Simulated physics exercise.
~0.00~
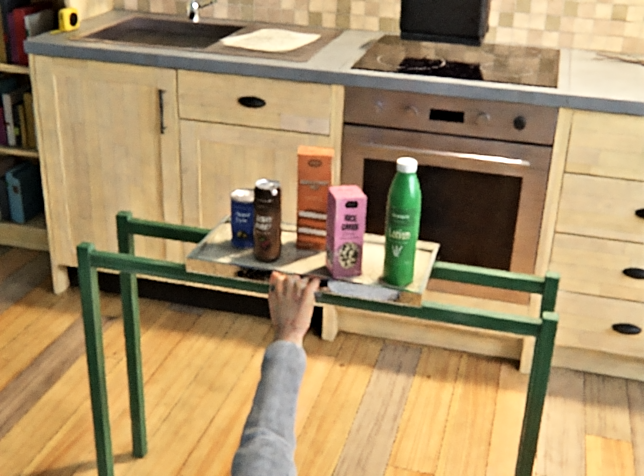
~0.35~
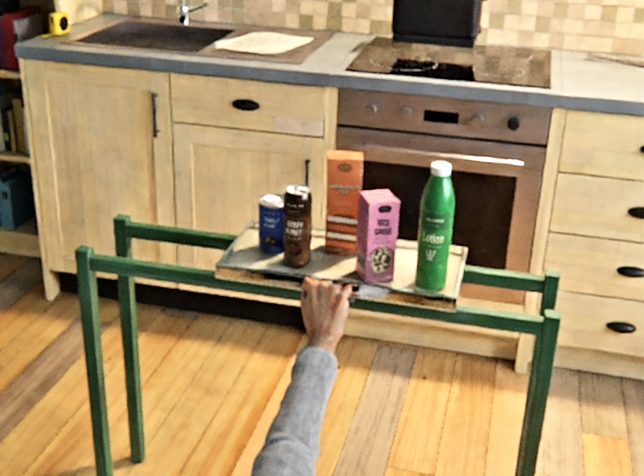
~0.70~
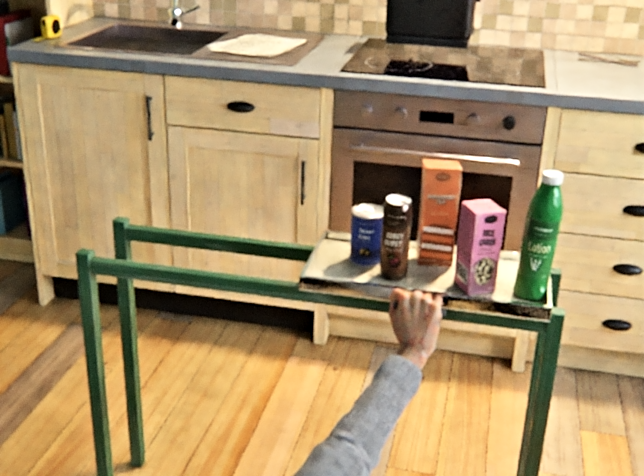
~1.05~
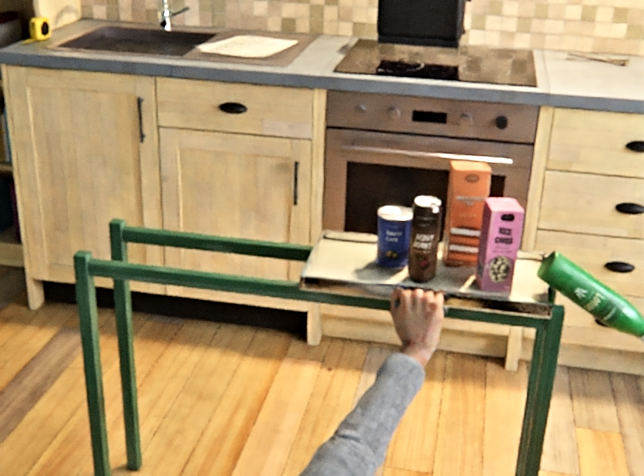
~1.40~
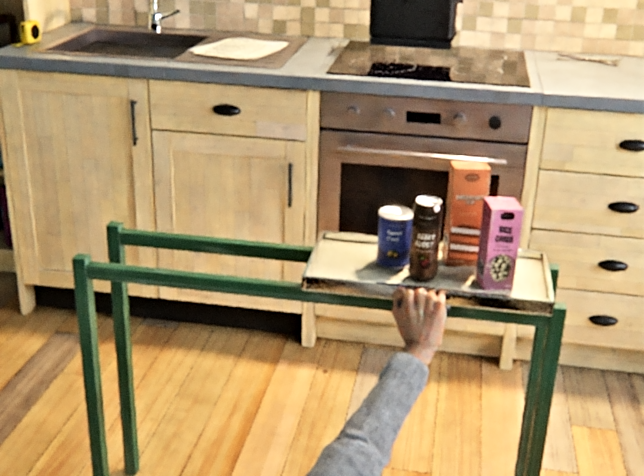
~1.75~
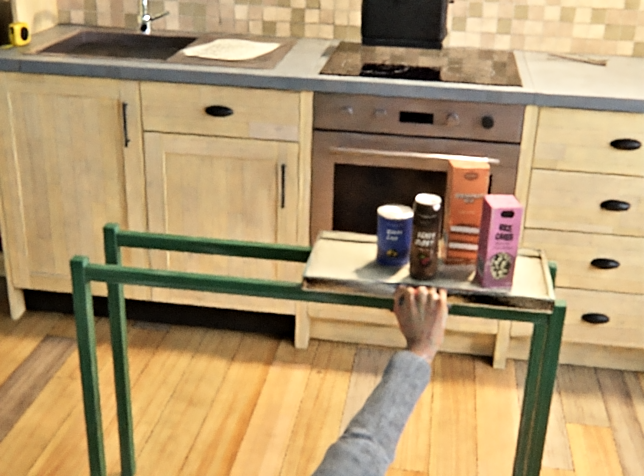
In a kitchen, a hand slid a tray of cartons, cans and a green bottle rightward along a green frame until it stopped at the right end, where the bottle tumbled off, leaving the other four items standing on the tray.
